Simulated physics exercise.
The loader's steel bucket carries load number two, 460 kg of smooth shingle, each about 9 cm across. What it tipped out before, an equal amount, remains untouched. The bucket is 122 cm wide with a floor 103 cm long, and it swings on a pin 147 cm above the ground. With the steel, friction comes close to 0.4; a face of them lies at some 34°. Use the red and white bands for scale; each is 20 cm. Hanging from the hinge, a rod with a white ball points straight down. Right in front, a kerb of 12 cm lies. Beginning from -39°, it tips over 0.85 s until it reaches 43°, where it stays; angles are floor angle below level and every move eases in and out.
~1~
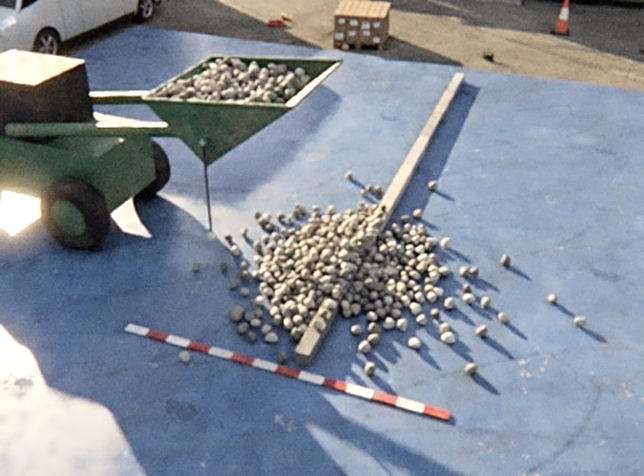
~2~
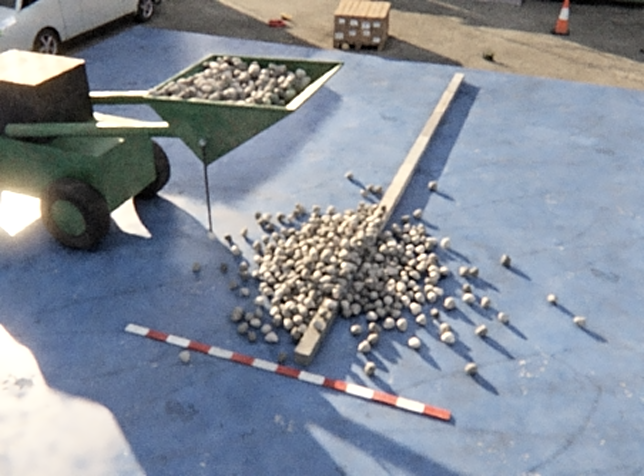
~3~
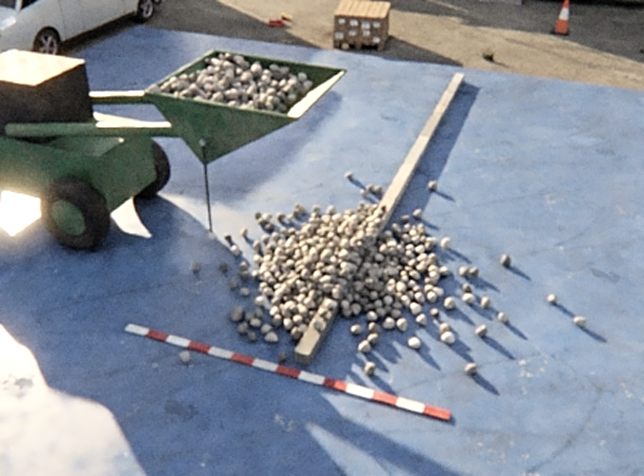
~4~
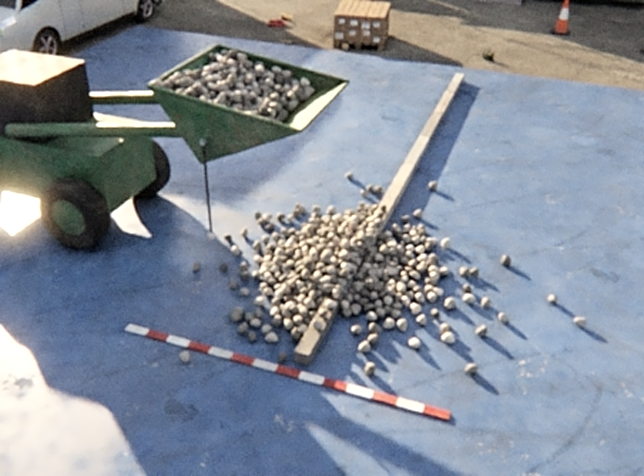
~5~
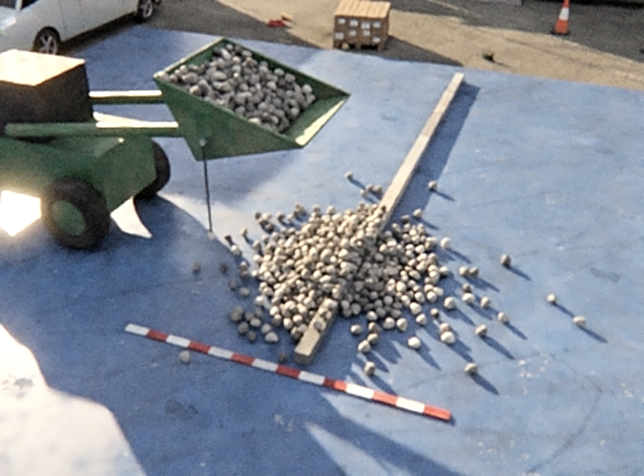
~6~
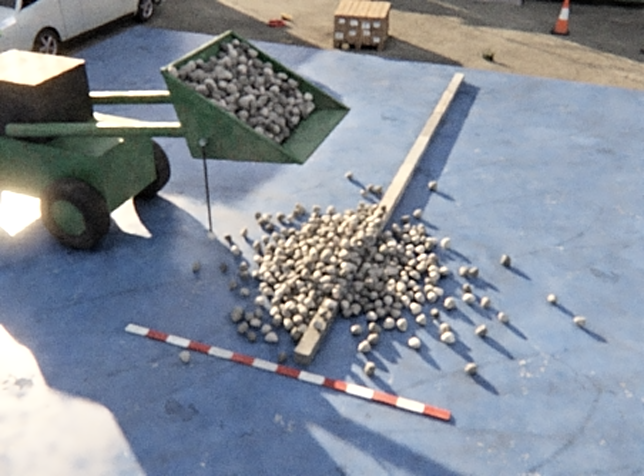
On a sunlit blue yard, a green wheeled loader holds a bucket of rounded grey stones beside a loose pile lying across a pale beam. The bucket slowly tilts forward, its right lip lowering as its back edge rises, while the stones stay inside and the pile below stays still.
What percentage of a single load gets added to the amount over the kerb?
48 %.
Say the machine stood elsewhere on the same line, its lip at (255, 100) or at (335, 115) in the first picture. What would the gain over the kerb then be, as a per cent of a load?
Some 10 percent first and 90 percent second.
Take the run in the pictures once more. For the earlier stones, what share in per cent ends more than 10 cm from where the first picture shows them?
Close to 25 per cent.
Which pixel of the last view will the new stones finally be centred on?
Middle: Approx. (347, 255) px.
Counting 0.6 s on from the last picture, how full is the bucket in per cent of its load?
Close to 75 in a hundred is still held.
Then, 0.3 s after the last picture the floor is at 30°; in per cent of one load, 100 in the bucket, 71 on this side of the kerb, 29 over the kerb; the foremost stones are at (507, 311).
Then, 0.6 s after the last picture the floor is at 43°; in per cent of one load, 74 in the bucket, 97 on this side of the kerb, 29 over the kerb; the foremost stones are at (507, 311).
Then, 0.9 s after the last picture the floor is at 43°; in per cent of one load, 12 in the bucket, 143 on this side of the kerb, 45 over the kerb; the foremost stones are at (507, 311).
Then, 3.7 s after the last picture the floor is at 43°; in per cent of one load, 0 in the bucket, 123 on this side of the kerb, 76 over the kerb; the foremost stones are at (601, 310). Net gain over the kerb, 48.
